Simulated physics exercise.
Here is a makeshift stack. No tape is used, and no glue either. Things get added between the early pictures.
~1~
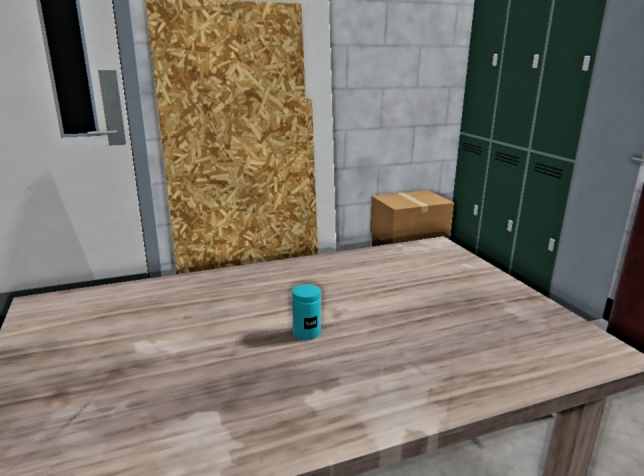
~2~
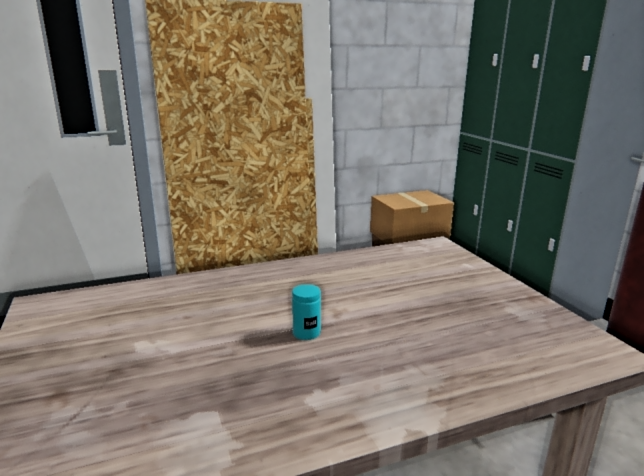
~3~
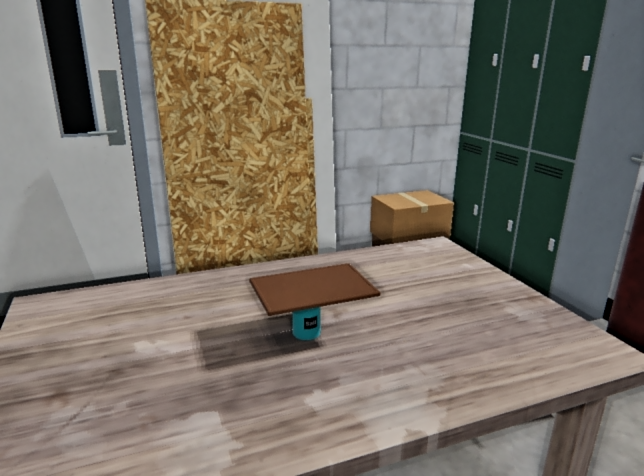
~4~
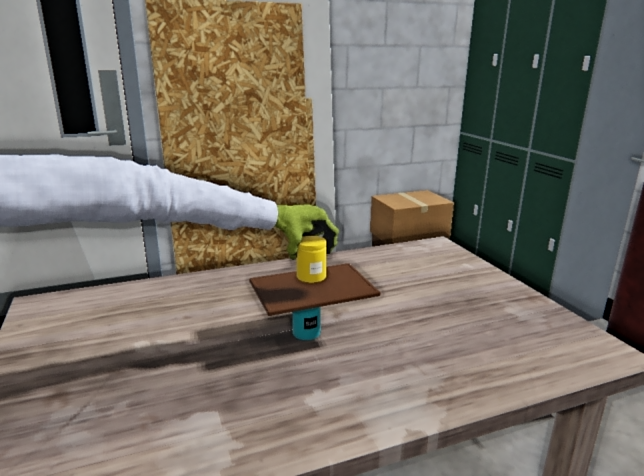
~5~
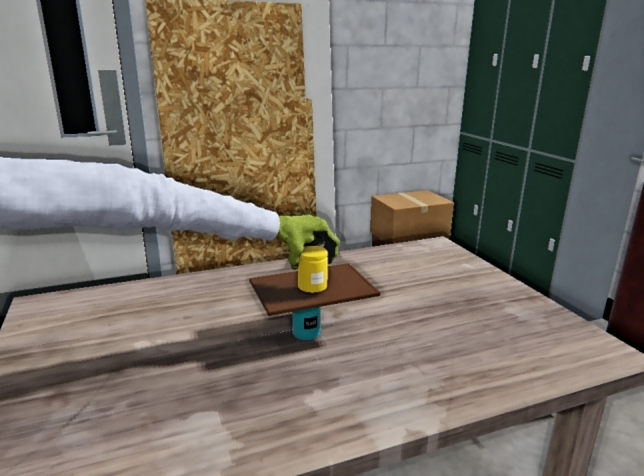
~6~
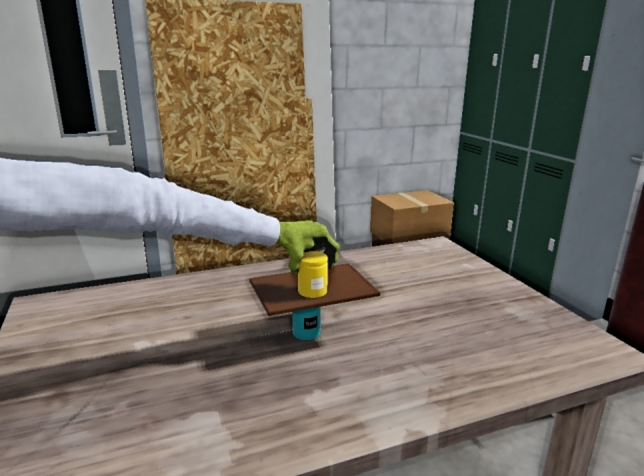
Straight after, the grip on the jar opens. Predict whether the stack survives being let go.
Result: Steady.
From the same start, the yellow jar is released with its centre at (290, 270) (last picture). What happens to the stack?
What happens next is that it remains standing.
Then, 0.20 s later than the last frame, all is still.
Then, 0.40 s later than the last frame, yellow jar resting near (313, 275).
When it is over, all 3 as before. End places, in pixels of the last picture, yellow jar near (313, 275). The stack keeps its balance.
